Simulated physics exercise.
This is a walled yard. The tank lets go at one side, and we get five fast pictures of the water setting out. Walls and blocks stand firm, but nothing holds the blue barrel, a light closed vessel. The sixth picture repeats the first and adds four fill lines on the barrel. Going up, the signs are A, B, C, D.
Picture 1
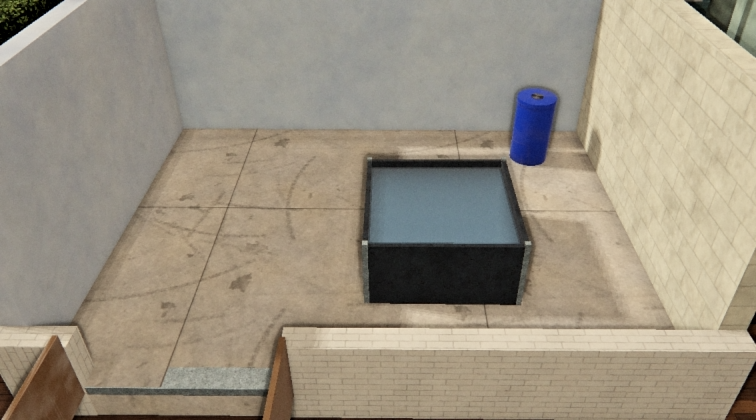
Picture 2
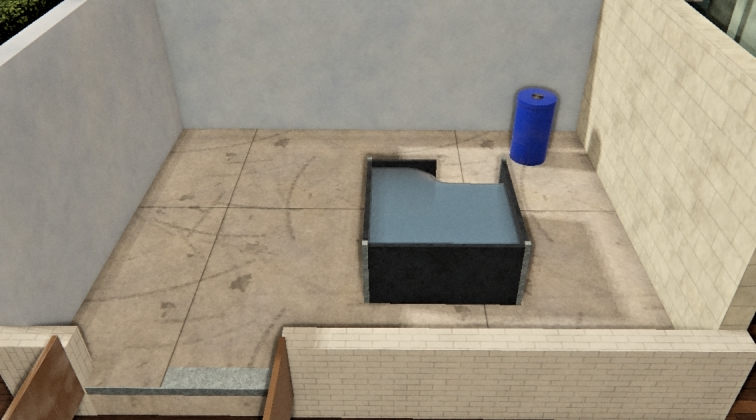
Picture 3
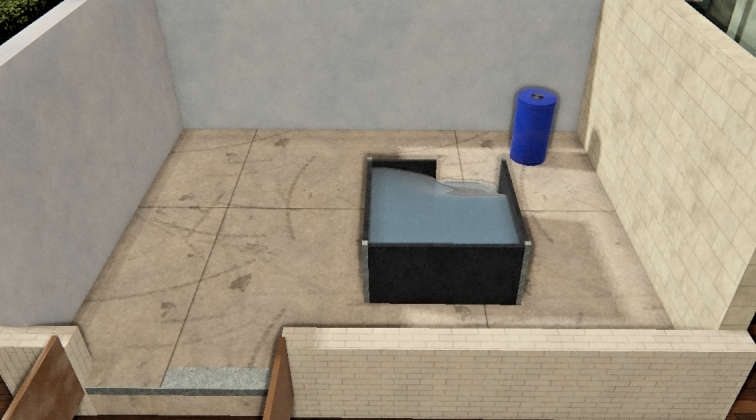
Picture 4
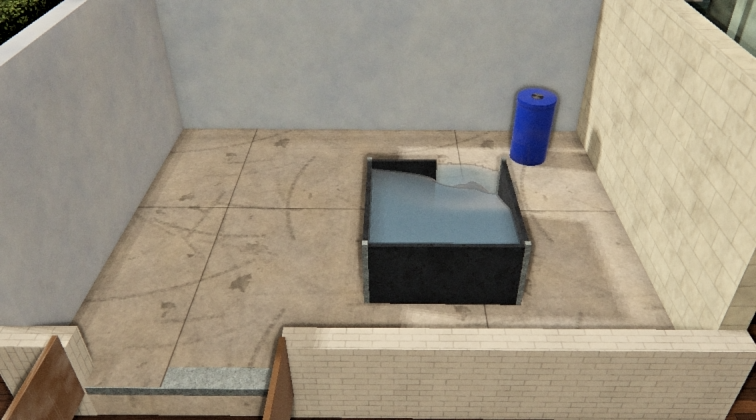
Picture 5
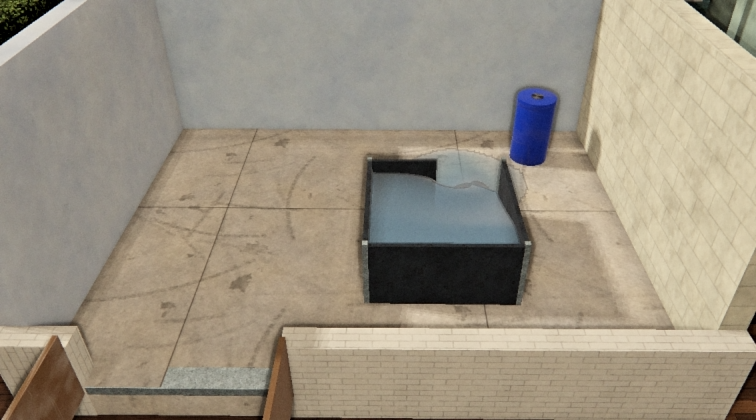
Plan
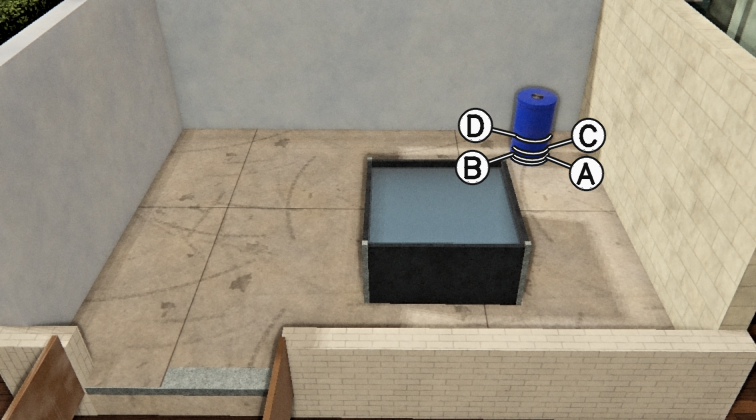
A walled yard with a stained concrete floor is seen from above, over a low pale brick wall with an open gate at the lower left. A black-sided square tank full of blue-grey water stands right of centre, with a blue barrel behind it to the right. Part of the tank's back side disappears, and water sinks near the gap and spreads out through it, while the camera stays still.
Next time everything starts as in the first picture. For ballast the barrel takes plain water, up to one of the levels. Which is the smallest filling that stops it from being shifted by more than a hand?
Line D.
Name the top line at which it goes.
That would be C.
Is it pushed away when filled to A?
Yes.
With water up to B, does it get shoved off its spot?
Yes.
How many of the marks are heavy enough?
One.
On the marked copy, A at (531, 163); B at (532, 160); C at (533, 153); D at (535, 141); from the bottom up A, B, C, D.
Choosing A, it is pushed about 6 times its own width away.
Choosing B, it is pushed about 5 times its own width away.
Choosing C, it is pushed about half its own width away.
Choosing D, it does not move.
